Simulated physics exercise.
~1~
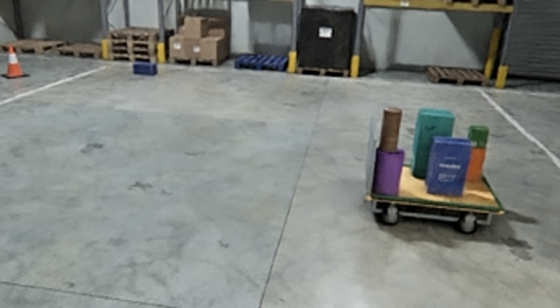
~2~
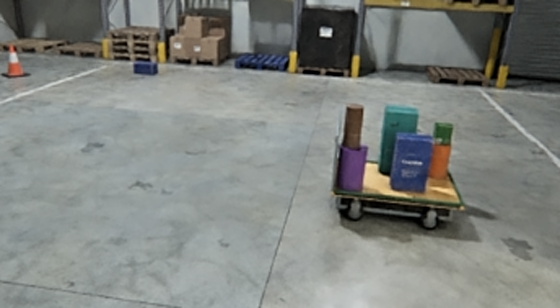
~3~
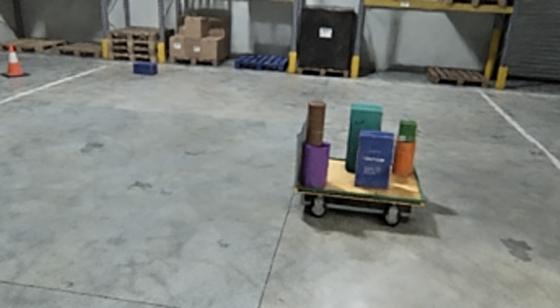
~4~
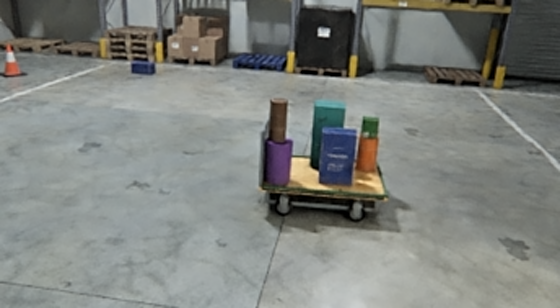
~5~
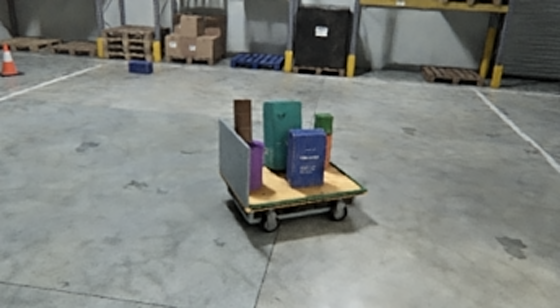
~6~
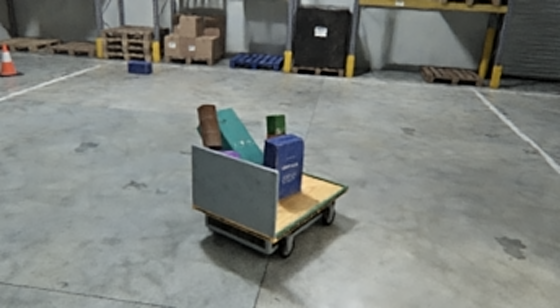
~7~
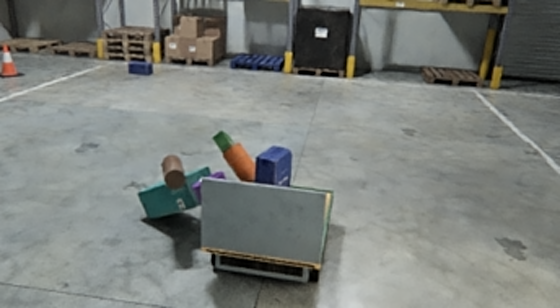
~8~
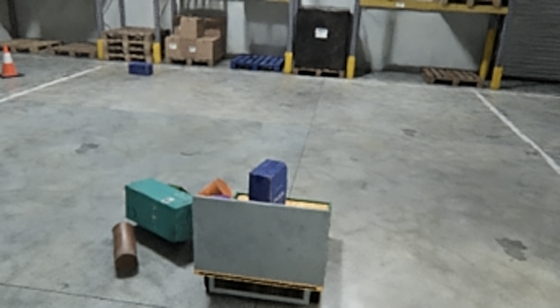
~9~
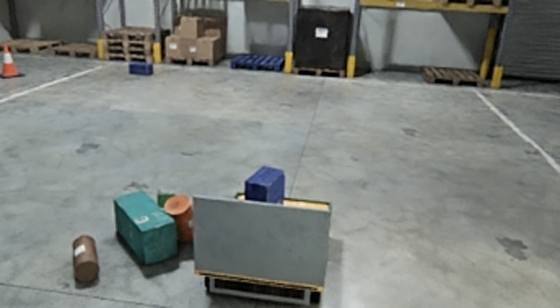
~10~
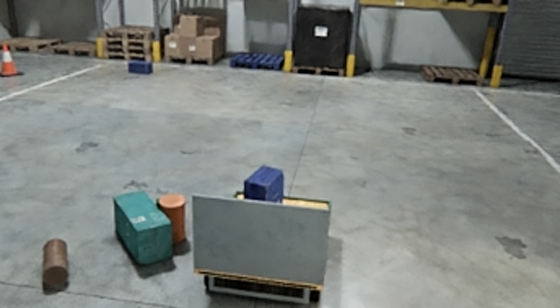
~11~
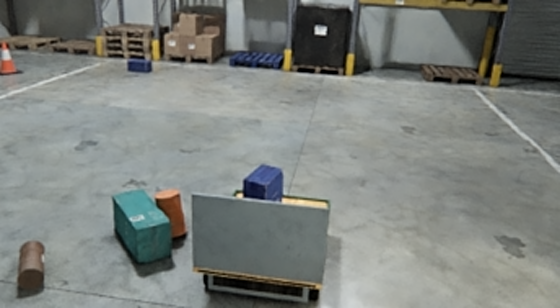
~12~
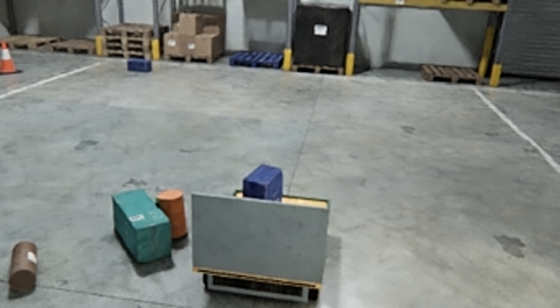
Warehouse floor, a flatbed cart rolling left and turning toward the camera, spilling several containers before stopping with a blue box aboard.
